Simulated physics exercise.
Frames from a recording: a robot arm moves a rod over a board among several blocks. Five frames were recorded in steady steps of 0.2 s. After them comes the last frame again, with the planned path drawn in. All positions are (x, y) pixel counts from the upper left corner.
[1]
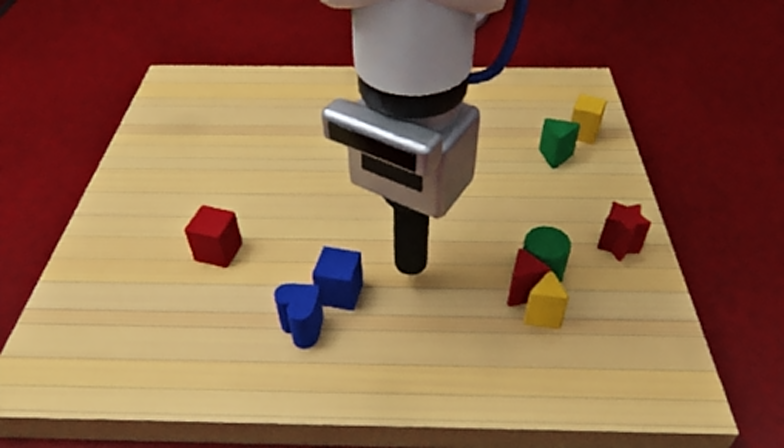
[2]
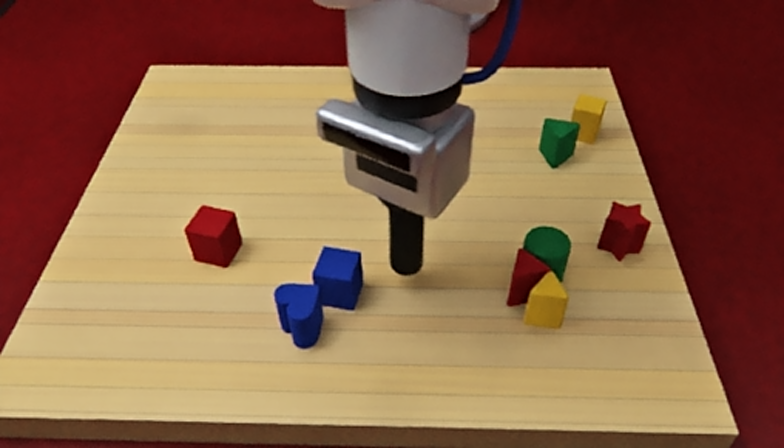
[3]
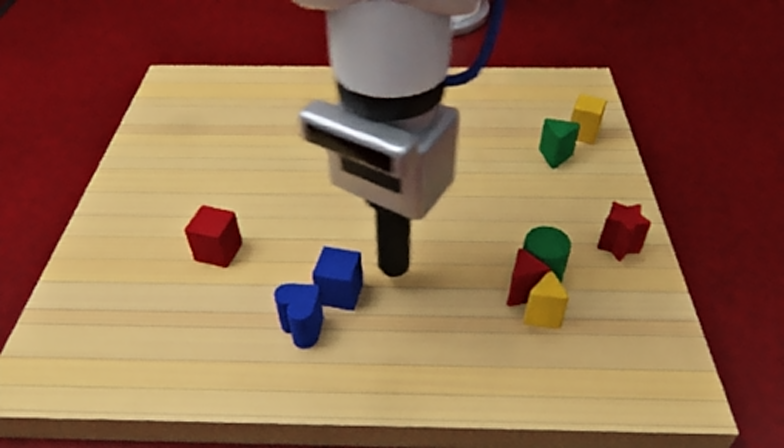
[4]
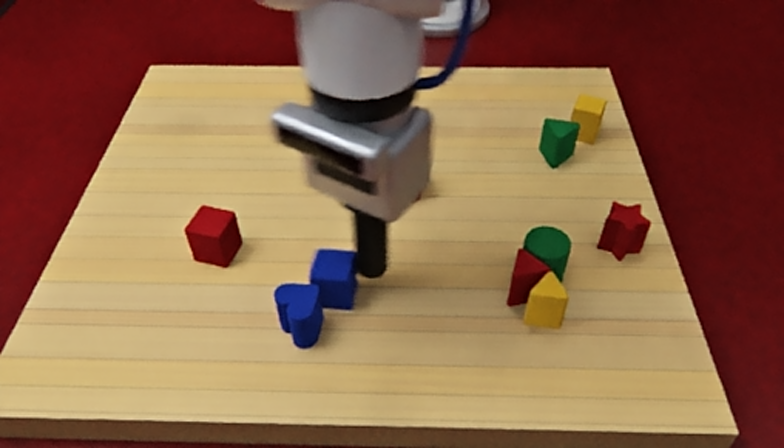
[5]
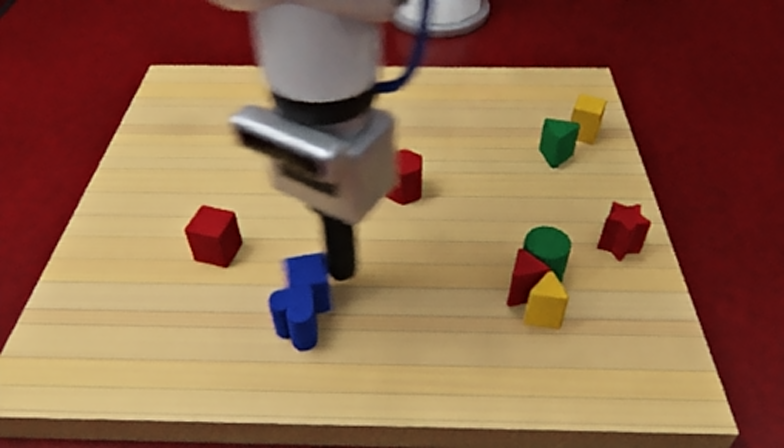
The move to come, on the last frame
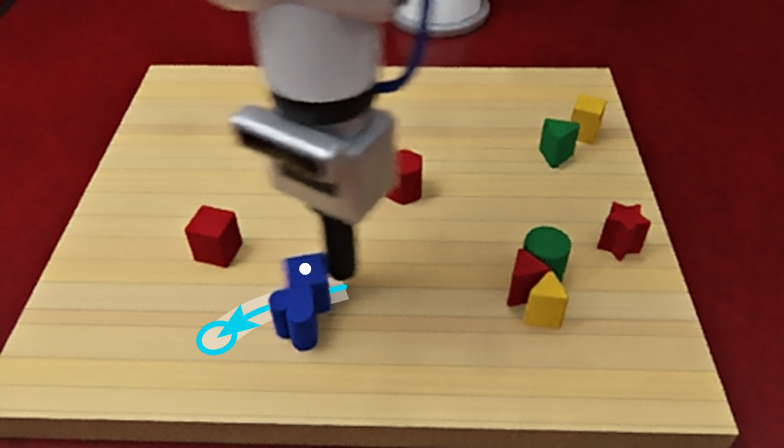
A robot arm lowered over a wooden board moved its black rod left and pushed the blue square block against the blue heart-shaped one, while a red block behind the arm came into view.
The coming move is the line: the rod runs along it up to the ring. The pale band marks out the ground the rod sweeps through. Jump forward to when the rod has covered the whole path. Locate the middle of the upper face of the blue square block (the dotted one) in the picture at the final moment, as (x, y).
Pixel (167, 325).
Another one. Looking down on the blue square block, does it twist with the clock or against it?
Direction: Anticlockwise.
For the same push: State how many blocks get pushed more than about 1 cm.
Of all the blocks, just one travels more than a centimetre.
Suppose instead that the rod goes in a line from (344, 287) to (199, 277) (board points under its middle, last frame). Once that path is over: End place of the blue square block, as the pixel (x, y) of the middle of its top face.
It will likely be found at (251, 280).
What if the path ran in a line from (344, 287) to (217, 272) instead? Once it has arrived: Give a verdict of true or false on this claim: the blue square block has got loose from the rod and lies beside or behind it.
The claim holds.
Drawn move, from (344, 287) through (301, 298) and (257, 312) to (217, 338); the dot is on the blue square block.
What follows on the original path. One third of the way, rod at (296, 282); blue heart-shaped block at (291, 305); blue square block at (258, 283), turned 15° anticlockwise.
Two thirds of the way, rod at (252, 296); blue heart-shaped block at (291, 305); blue square block at (214, 301), turned 30° anticlockwise.
At the end, rod at (211, 321); red square block still; blue heart-shaped block at (291, 305); blue square block at (167, 325), turned 20° anticlockwise.
